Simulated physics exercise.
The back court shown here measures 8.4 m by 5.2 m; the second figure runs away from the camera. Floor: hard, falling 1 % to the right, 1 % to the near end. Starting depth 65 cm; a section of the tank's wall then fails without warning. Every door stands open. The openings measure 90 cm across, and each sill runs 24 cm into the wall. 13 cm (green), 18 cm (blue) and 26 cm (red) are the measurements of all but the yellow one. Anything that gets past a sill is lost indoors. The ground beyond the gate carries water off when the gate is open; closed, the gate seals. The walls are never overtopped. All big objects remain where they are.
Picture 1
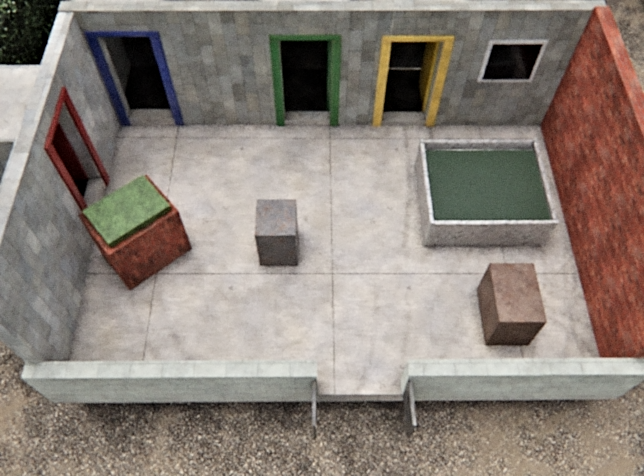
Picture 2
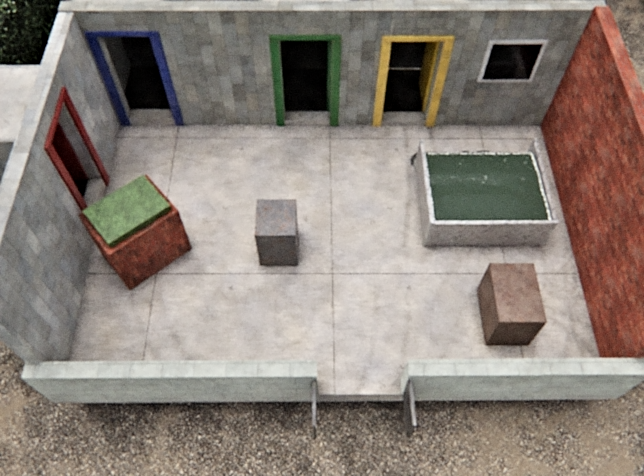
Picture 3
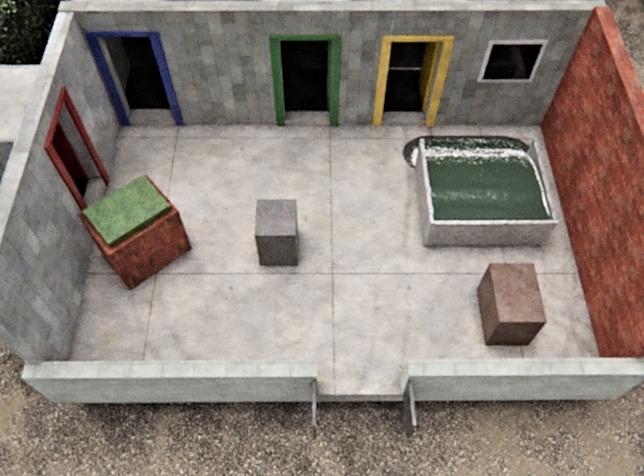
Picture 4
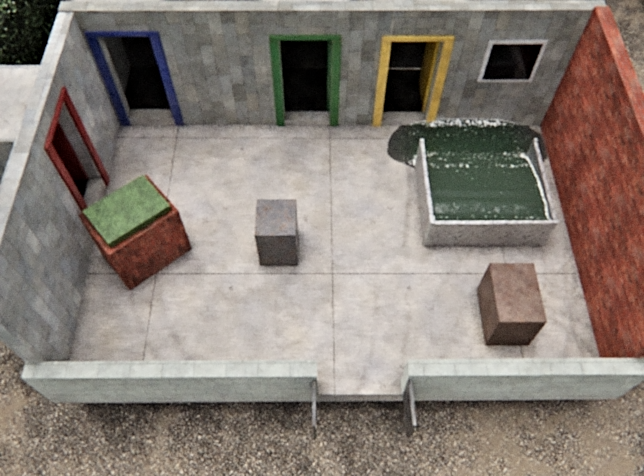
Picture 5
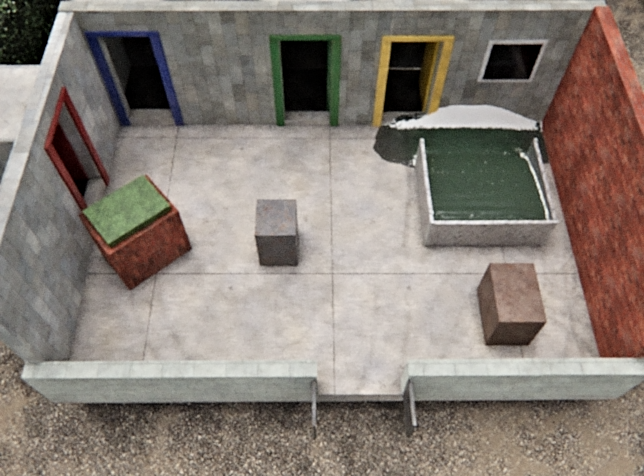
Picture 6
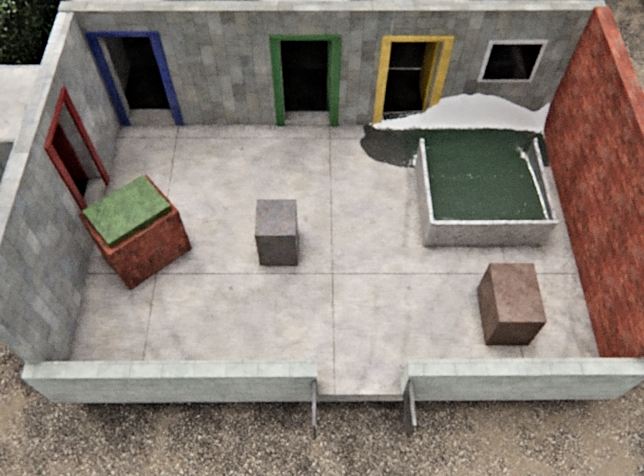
The video shows a walled court with coloured doorways, blocks and a tank of dark green water; water emerges from the tank's far side, spreads along the back wall and leftward across the floor, and reaches the yellow door.
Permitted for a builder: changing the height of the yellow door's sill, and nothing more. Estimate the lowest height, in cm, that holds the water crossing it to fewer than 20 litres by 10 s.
My estimate is 27 cm.
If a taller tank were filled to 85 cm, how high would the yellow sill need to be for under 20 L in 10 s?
It would take a step of about 37 cm.
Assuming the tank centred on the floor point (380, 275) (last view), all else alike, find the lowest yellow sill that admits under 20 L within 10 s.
New minimum height: Approx. 28 cm.
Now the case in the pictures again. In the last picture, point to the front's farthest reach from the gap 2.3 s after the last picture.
In the last picture, around (147, 130).
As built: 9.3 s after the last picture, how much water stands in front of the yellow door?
About 4.5 cm.
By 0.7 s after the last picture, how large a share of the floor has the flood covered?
About 10 per cent.
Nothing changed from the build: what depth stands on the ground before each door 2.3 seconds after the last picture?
Depths in cm - yellow: 17, green: 6, blue: 2, red: 0.
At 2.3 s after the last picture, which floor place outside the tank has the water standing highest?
Near pixel (598, 378).
Then, 0.7 s after the last picture water covers 10 % of the floor, deepest (57 cm) near (536, 131); 29 cm at the yellow door, 45 litres in over its 12 cm sill.
Then, 2.3 s after the last picture water covers 40 % of the floor, deepest (37 cm) near (598, 378); 17 cm at the yellow door, 120 litres in over its 12 cm sill.
Then, 9.3 s after the last picture water covers 95 % of the floor, deepest (12 cm) near (561, 314); 5 cm at the yellow door, 129 litres in over its 12 cm sill.
At the yellow door as built, the water peaked near 29 cm, 0.7 s after the last picture.
Run again over the same 10 s with other heights there, 34 litres in over 23.5 cm, 6 litres over 32 cm. The limit of 20 litres is kept from about 27 cm up.
